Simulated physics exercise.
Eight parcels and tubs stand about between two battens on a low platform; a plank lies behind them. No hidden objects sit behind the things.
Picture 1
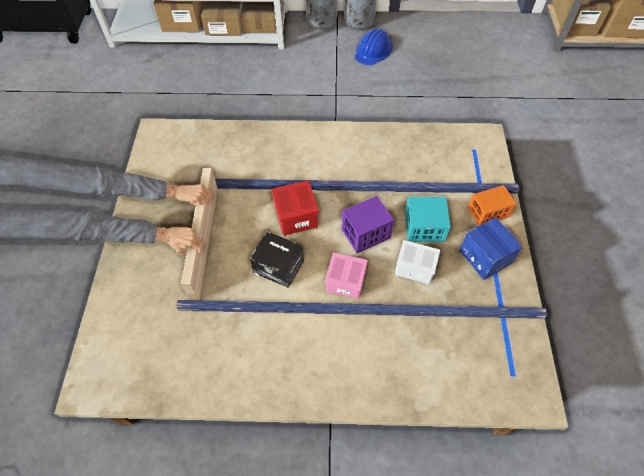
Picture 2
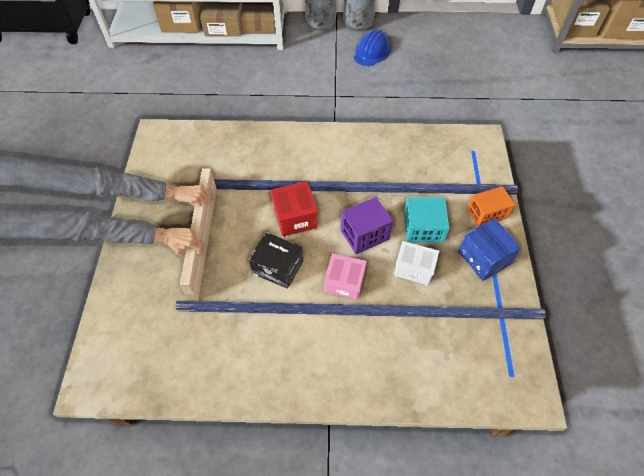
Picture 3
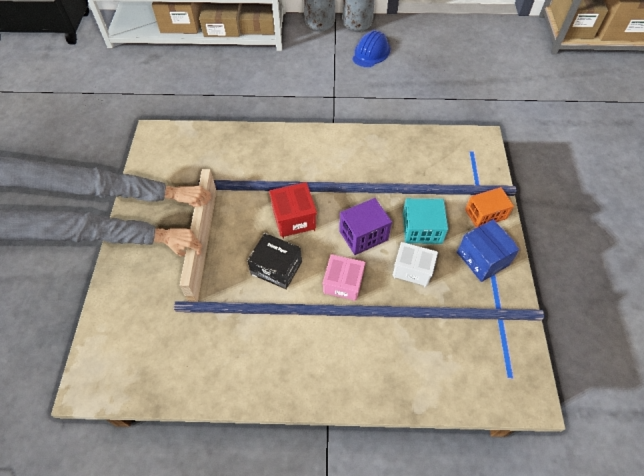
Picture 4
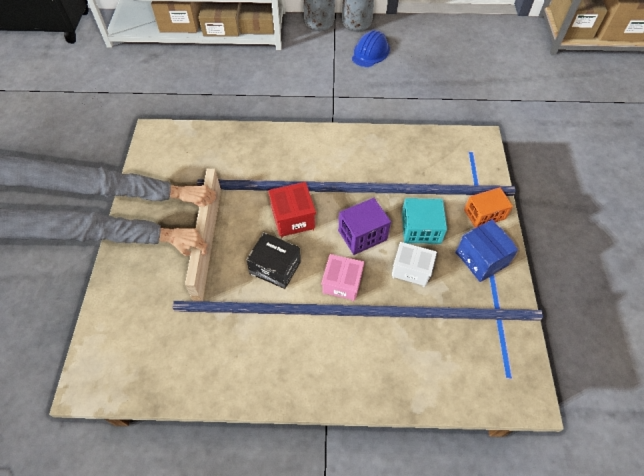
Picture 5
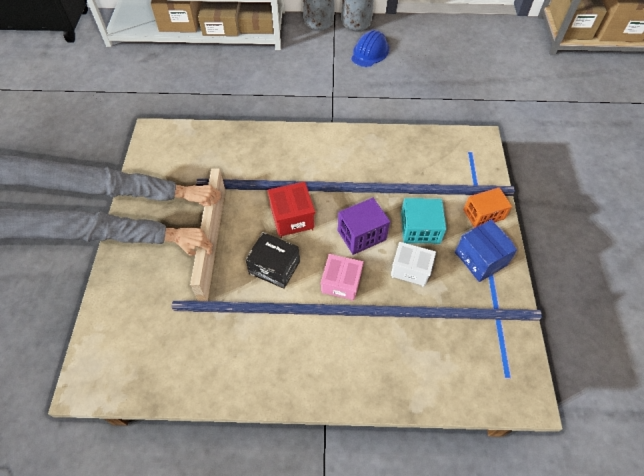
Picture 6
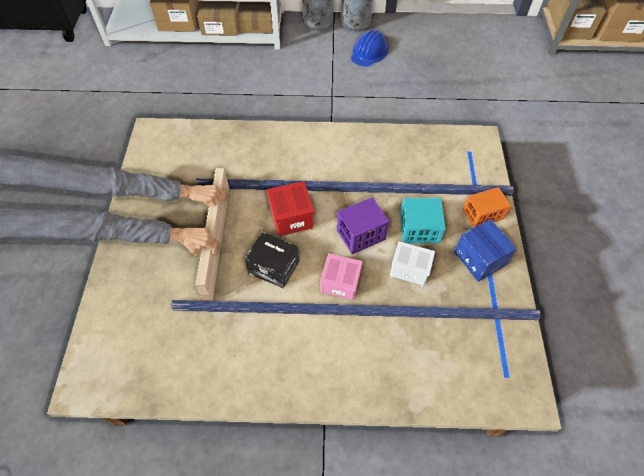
On a warehouse or workshop floor, a low tan platform is seen from above, with shelves of cardboard boxes and a blue hard hat beyond it. Between two dark blue battens stand red, black, purple, pink, turquoise, white, orange and blue boxes and crates, with blue tape at right. Two grey-sleeved hands slide a plank slightly right, the boxes staying put as the view drifts very slightly.
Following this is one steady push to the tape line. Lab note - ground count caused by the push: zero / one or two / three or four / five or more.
Ground count: Five or more.
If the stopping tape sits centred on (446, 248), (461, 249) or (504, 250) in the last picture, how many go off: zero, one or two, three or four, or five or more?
First either three or four, then either three or four, then five or over.
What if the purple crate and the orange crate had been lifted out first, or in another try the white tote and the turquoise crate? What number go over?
4 for the first case, 4 for the second.
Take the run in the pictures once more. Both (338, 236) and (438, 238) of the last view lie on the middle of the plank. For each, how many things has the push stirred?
The first count is 6, and then it's 8.
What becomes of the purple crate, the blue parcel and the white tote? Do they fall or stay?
Purple crate: Drops; blue parcel: Drops; white tote: Drops.
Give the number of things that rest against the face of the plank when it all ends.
Count: 3.
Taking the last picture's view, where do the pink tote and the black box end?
They come to rest around (513, 291) and (511, 253).
Soon after, none off yet; orange crate at rest near (486, 208); blue parcel at rest near (484, 250); turquoise crate at rest near (422, 221).
After that, none off yet; orange crate displaced a little near (494, 207); blue parcel at rest near (488, 252); turquoise crate displaced about its own width near (464, 221).
And then, one off so far; orange crate on its way down near (532, 239); blue parcel displaced about its own width near (537, 261); turquoise crate displaced well along near (525, 214).
In the end, the number that fall off is five or more; gone, purple crate, white tote, turquoise crate, blue parcel and orange crate.
